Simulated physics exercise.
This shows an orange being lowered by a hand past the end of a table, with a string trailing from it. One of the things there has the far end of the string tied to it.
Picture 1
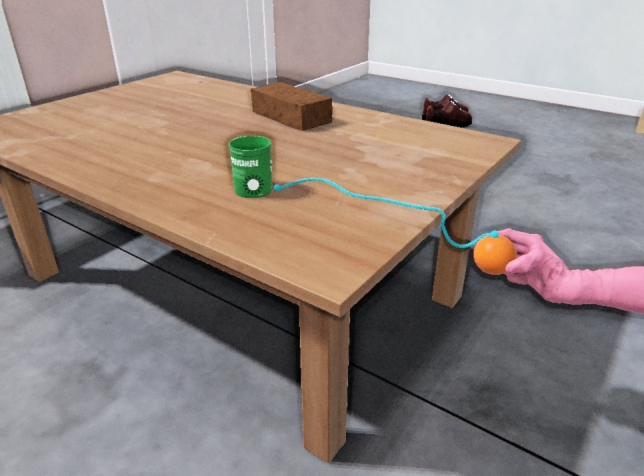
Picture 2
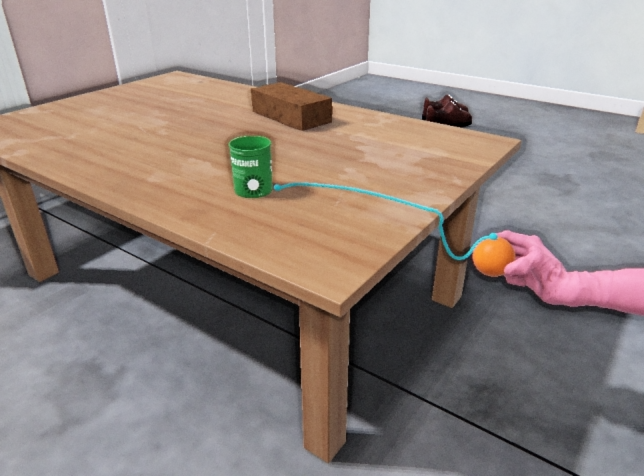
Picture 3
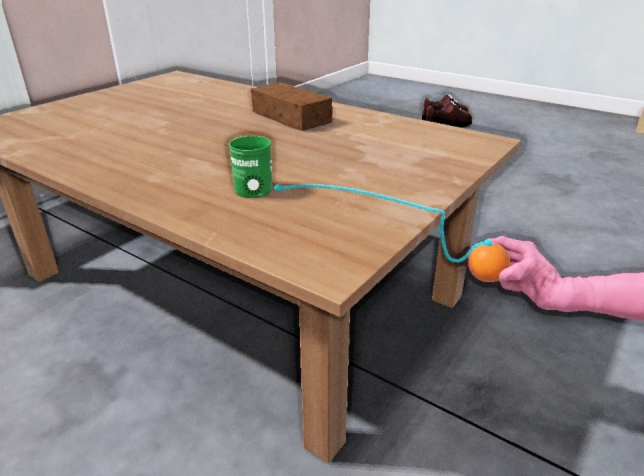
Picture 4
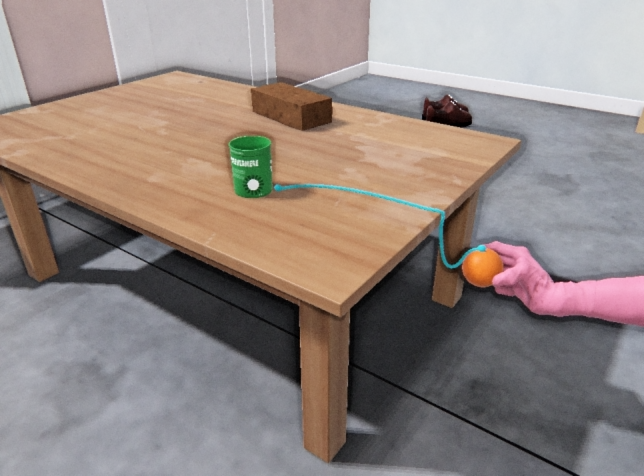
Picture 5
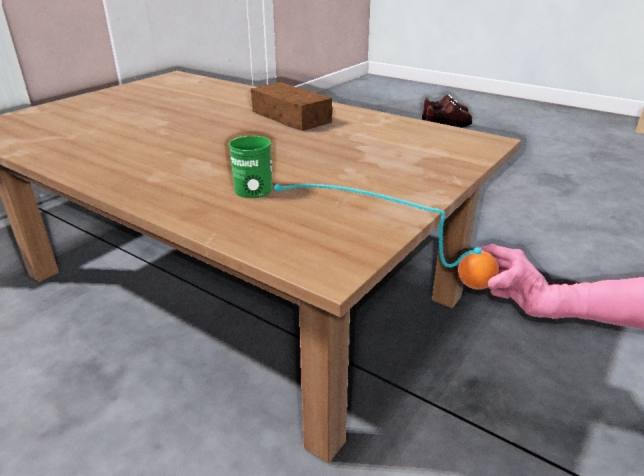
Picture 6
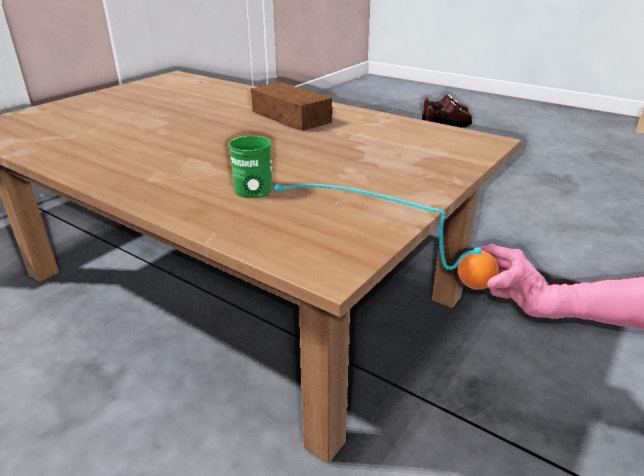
An orange with a blue string trailing from it, held by a pink-gloved hand beside a wooden table, dips slightly and shifts a little to the left, then stays nearly still. The string, tied to a green cup on the tabletop near a brown brick, settles over the table's edge while the cup stays put.
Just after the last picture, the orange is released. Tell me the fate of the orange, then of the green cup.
So the orange goes right down while the green cup tips over the side.
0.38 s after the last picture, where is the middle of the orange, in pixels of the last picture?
(448, 387).
Then, 0.38 s on from there, orange on the floor near (448, 387); brick in place; cup tugged along near (433, 186).
Then, 0.70 s on from there, orange on the floor near (435, 389); brick in place; cup down on the floor.
In the end, orange on the floor near (441, 401); brick in place; cup down on the floor. The orange drops all the way and the green cup is dragged off.
